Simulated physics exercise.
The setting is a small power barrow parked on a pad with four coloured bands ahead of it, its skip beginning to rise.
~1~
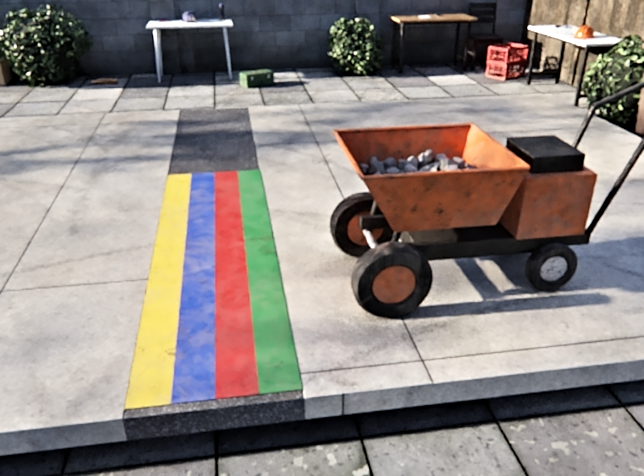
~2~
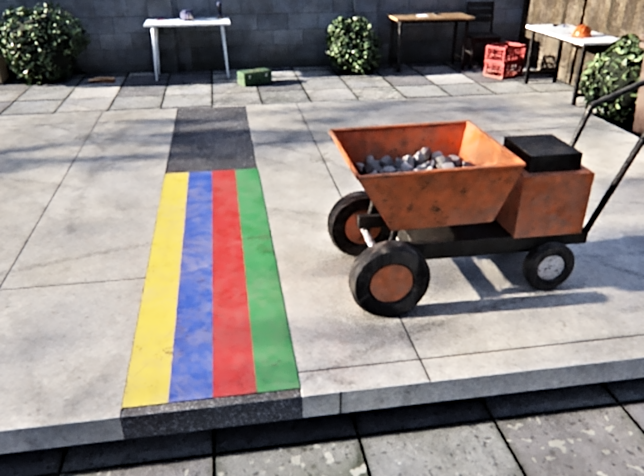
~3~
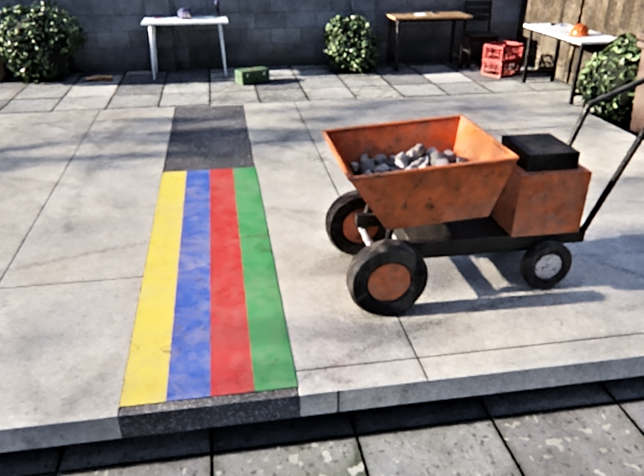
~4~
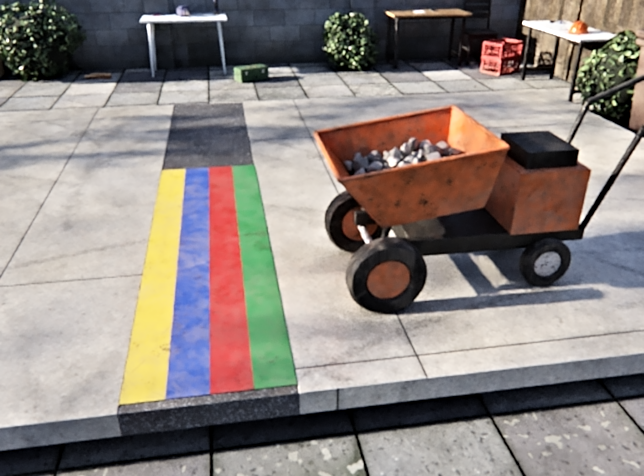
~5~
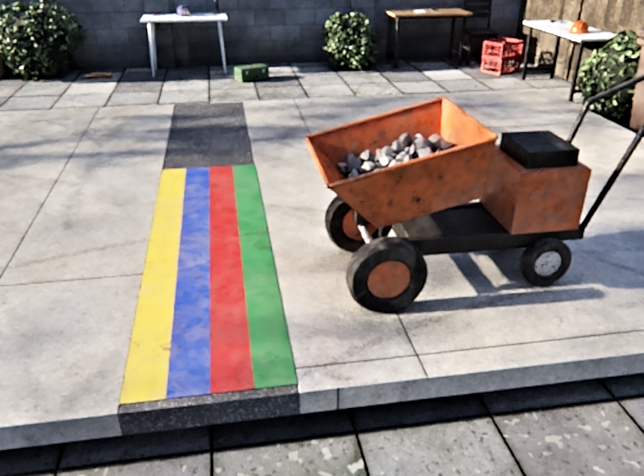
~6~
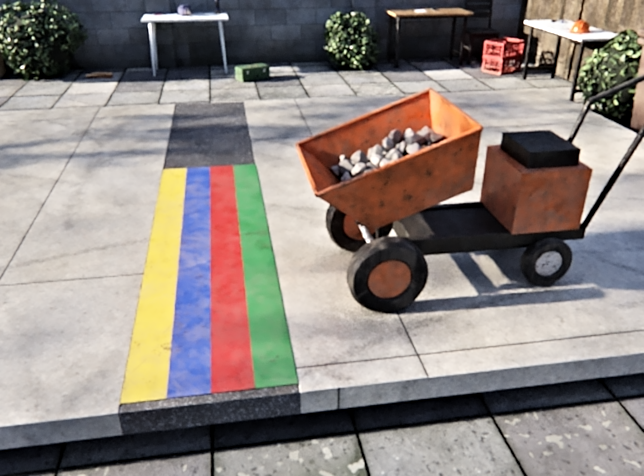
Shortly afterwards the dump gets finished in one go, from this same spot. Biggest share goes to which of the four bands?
Biggest share: Red.
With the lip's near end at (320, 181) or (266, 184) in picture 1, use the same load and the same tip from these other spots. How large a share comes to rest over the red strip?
The first gives 20 %, the second 0 %.
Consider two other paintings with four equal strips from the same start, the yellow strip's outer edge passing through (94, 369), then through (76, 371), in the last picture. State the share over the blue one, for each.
10 % and 10 %.
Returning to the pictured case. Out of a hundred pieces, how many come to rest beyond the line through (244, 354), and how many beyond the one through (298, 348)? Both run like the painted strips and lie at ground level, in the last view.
Result, first then second: 40 %, 70 %.
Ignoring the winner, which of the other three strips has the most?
That green strip comes second.
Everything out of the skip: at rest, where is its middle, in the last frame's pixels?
Near (232, 283).
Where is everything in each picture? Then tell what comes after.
In the first picture, lip of the skip (363, 178), level; top of the load (434, 175), broken stones; green strip (275, 352); red strip (235, 356); blue strip (195, 360); yellow strip (153, 364).
In the second picture, lip of the skip (358, 178), level; top of the load (430, 173).
In the third picture, lip of the skip (350, 179), tipped barely; top of the load (434, 175).
In the fourth picture, lip of the skip (340, 181), tipped a little; top of the load (442, 168).
In the fifth picture, lip of the skip (329, 187), tipped a little; top of the load (438, 161).
In the sixth picture, lip of the skip (317, 195), tipped clearly; top of the load (429, 155); green strip (271, 346); red strip (231, 350); blue strip (190, 355); yellow strip (149, 359).
Just after the last frame, skip tipped steeply; every one in the skip.
A moment on, skip tipped right over; the larger part in the skip; about a tenth over the green strip; about a tenth over the red strip.
Further on, skip tipped right over; roughly a quarter in the skip; roughly a quarter over the green strip; roughly a third over the red strip; about a tenth over the blue strip; about a tenth over the yellow strip; just a few off the paint.
When it is over, skip tipped right over; roughly a quarter in the skip; roughly a quarter over the green strip; roughly a third over the red strip; about a tenth over the blue strip; about a tenth over the yellow strip; just a few off the paint.
